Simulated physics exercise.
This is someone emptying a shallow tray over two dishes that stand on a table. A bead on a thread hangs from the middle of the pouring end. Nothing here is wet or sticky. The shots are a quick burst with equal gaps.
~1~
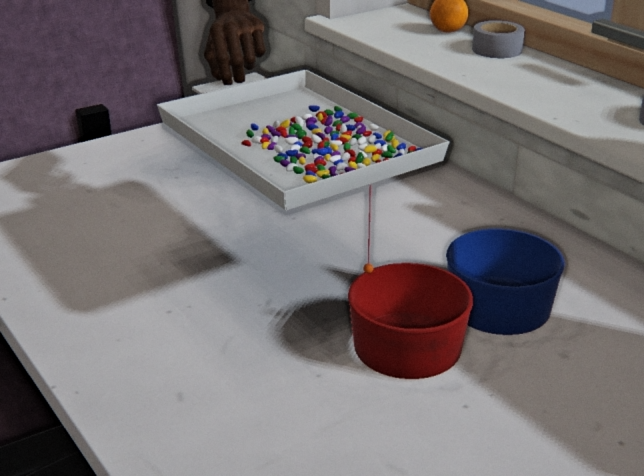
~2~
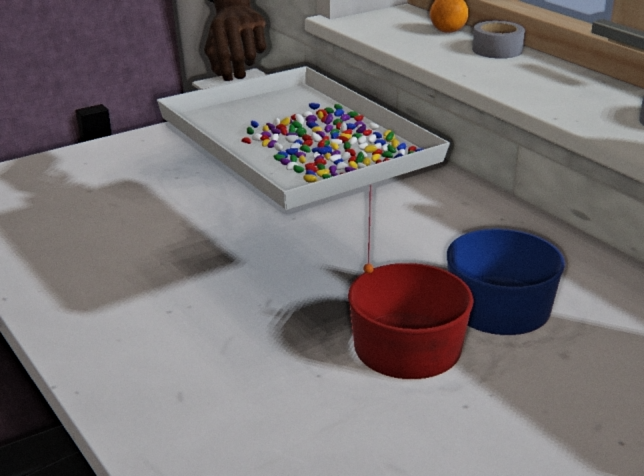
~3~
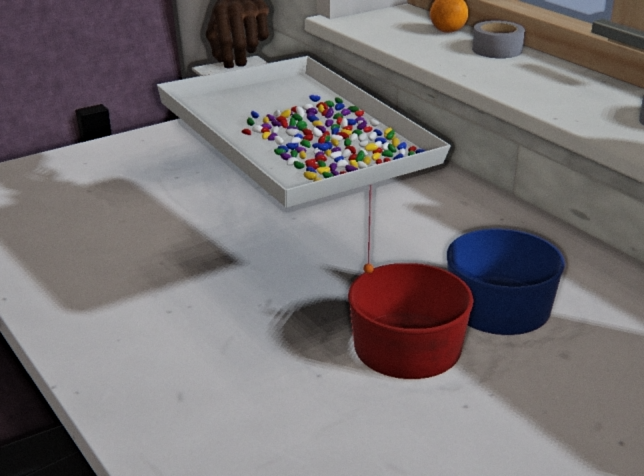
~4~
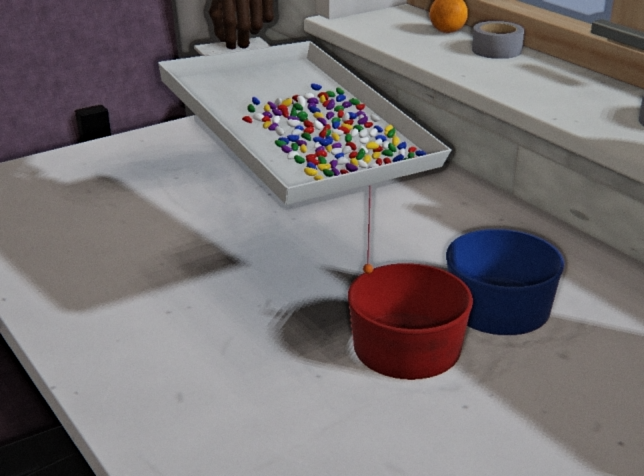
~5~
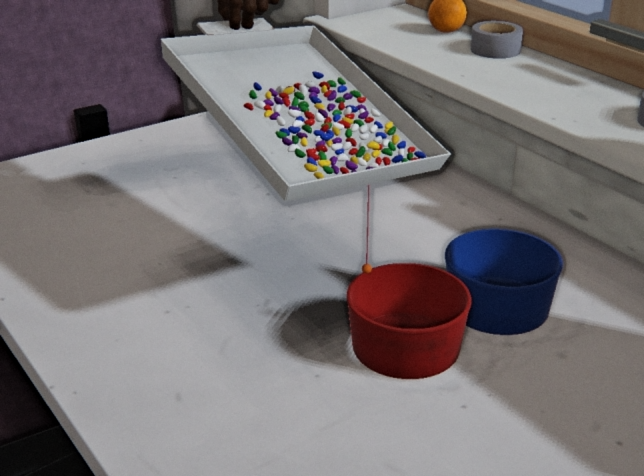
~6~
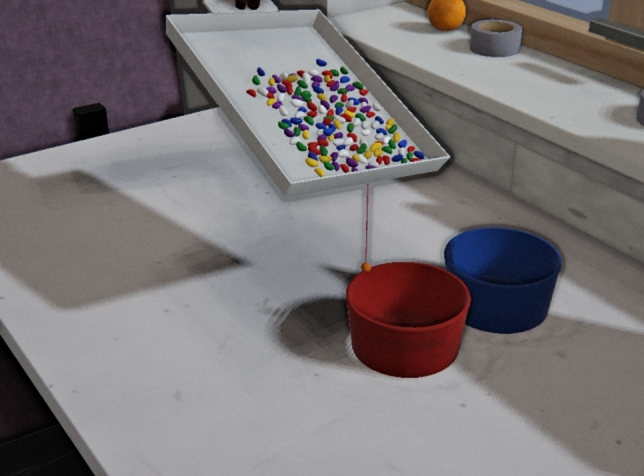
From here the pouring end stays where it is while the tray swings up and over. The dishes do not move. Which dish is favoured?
The left-hand one ends fuller.
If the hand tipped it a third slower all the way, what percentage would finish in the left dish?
It comes to 60 per cent or so.
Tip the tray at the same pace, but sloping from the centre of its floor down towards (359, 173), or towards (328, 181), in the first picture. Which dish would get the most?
One: The left dish. Two: The dish on the left.
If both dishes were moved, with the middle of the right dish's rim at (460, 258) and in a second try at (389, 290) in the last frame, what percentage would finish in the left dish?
Near 20 % and 0 %.
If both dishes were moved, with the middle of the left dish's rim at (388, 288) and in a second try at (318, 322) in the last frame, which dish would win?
First the left one, then the dish on the right.
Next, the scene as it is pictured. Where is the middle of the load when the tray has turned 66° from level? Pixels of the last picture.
Around (385, 129).
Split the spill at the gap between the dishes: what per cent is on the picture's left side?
Near 100 %.
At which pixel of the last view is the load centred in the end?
Near (430, 324).
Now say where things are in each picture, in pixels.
Corners of the pouring end (286, 190) and (444, 141), level; middle of the load (325, 145), jelly beans; left dish (448, 345); right dish (544, 302); bead on its thread (368, 268), in the first picture.
Corners of the pouring end (286, 189) and (444, 142), level; middle of the load (325, 144), in the second picture.
Corners of the pouring end (287, 187) and (445, 145), tipped barely, lowest at the right corner; middle of the load (325, 140), in the third picture.
Corners of the pouring end (289, 185) and (446, 149), tipped a little, lowest at the right corner; middle of the load (326, 133), in the fourth picture.
Corners of the pouring end (290, 183) and (445, 152), tipped clearly, lowest at the right corner; middle of the load (327, 127), in the fifth picture.
Corners of the pouring end (292, 180) and (445, 155), tipped clearly, lowest at the right corner; middle of the load (329, 119); left dish (446, 344); right dish (541, 301), in the sixth picture.
Just after the last frame, tray tipped steeply; every one on the tray.
A moment on, tray tipped past a quarter turn; the larger part on the tray; just a few in the left dish; just a few in the right dish; just a few outside both; about a tenth in the air.
Further on, tray tipped past a quarter turn; roughly two thirds in the left dish; about a tenth in the right dish; roughly a quarter outside both.
When it is over, tray tipped past a quarter turn; roughly two thirds in the left dish; about a tenth in the right dish; roughly a quarter outside both.
